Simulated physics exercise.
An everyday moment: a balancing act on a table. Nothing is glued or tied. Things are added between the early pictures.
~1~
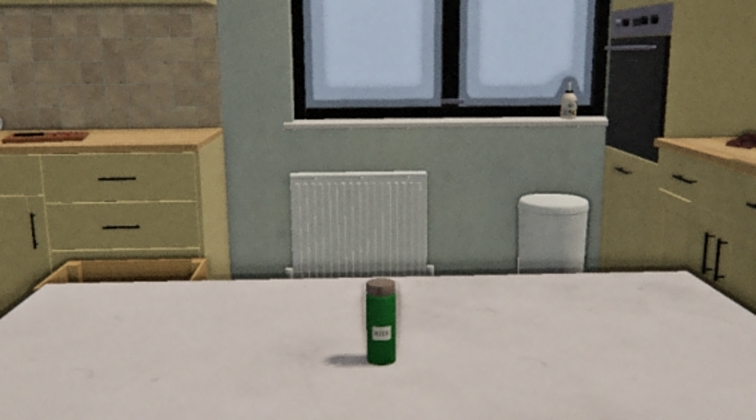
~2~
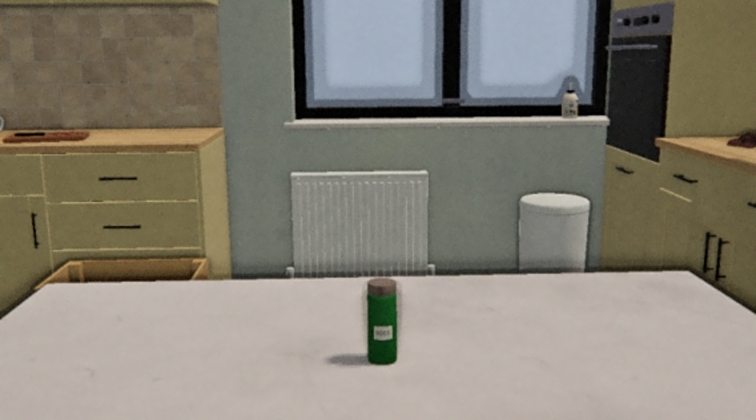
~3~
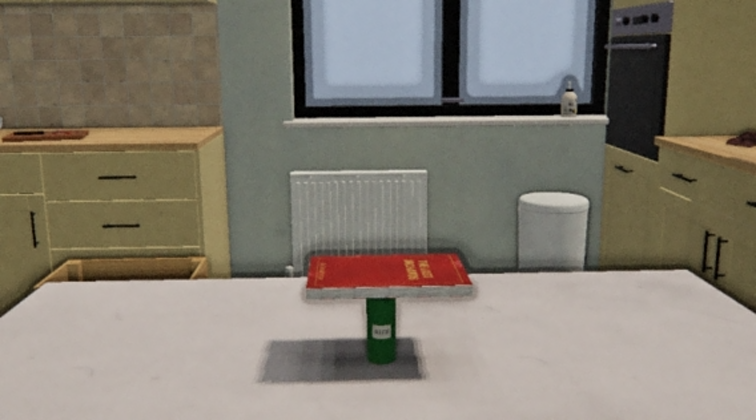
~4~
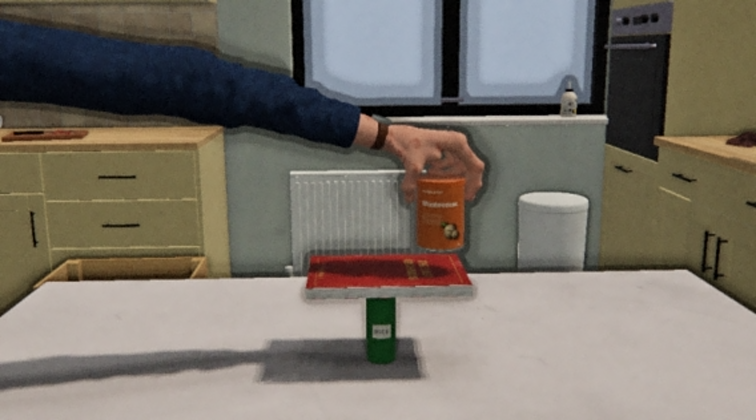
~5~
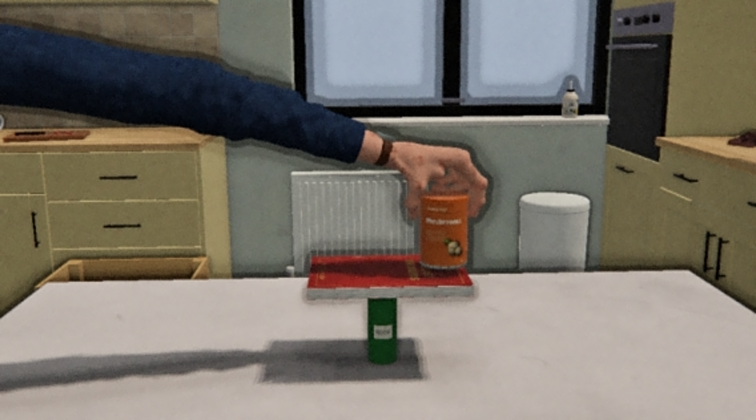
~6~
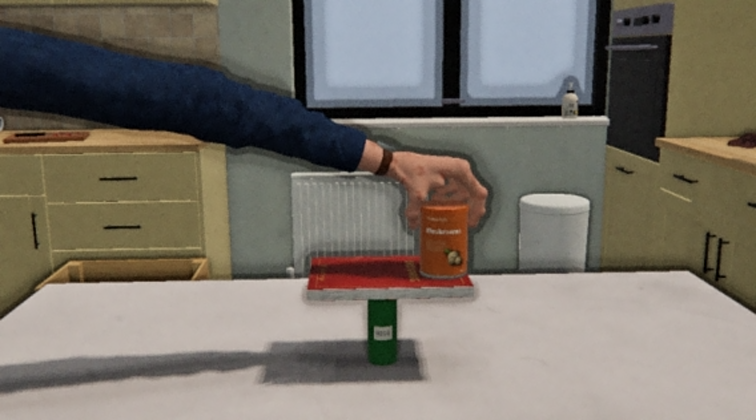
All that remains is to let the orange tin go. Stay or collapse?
It gives way.
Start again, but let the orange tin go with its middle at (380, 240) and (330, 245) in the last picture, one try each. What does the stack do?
First try: It keeps its balance; second try: It comes apart.
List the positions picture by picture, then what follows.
In the first frame, the last thing is not in view yet.
In the second frame, the last thing is not in view yet.
In the third frame, the last thing is not in view yet; red book (387, 275).
The fourth frame shows coming down; orange tin (440, 213); red book (386, 275).
The fifth frame shows coming down; orange tin (444, 229); red book (388, 275).
The sixth frame shows set down, still held; orange tin (444, 239); red book (388, 276).
Then, 0.30 s past the last view, orange tin now fallen; red book rocked 38° from its first pose.
Then, 0.40 s past the last view, red book rocked 71° from its first pose.
Then, 0.80 s past the last view, red book on its side.
Then, 1.20 s past the last view, red book now fallen.
Finally, fallen, red book and orange tin; green shaker still in place. The stack loses its balance.
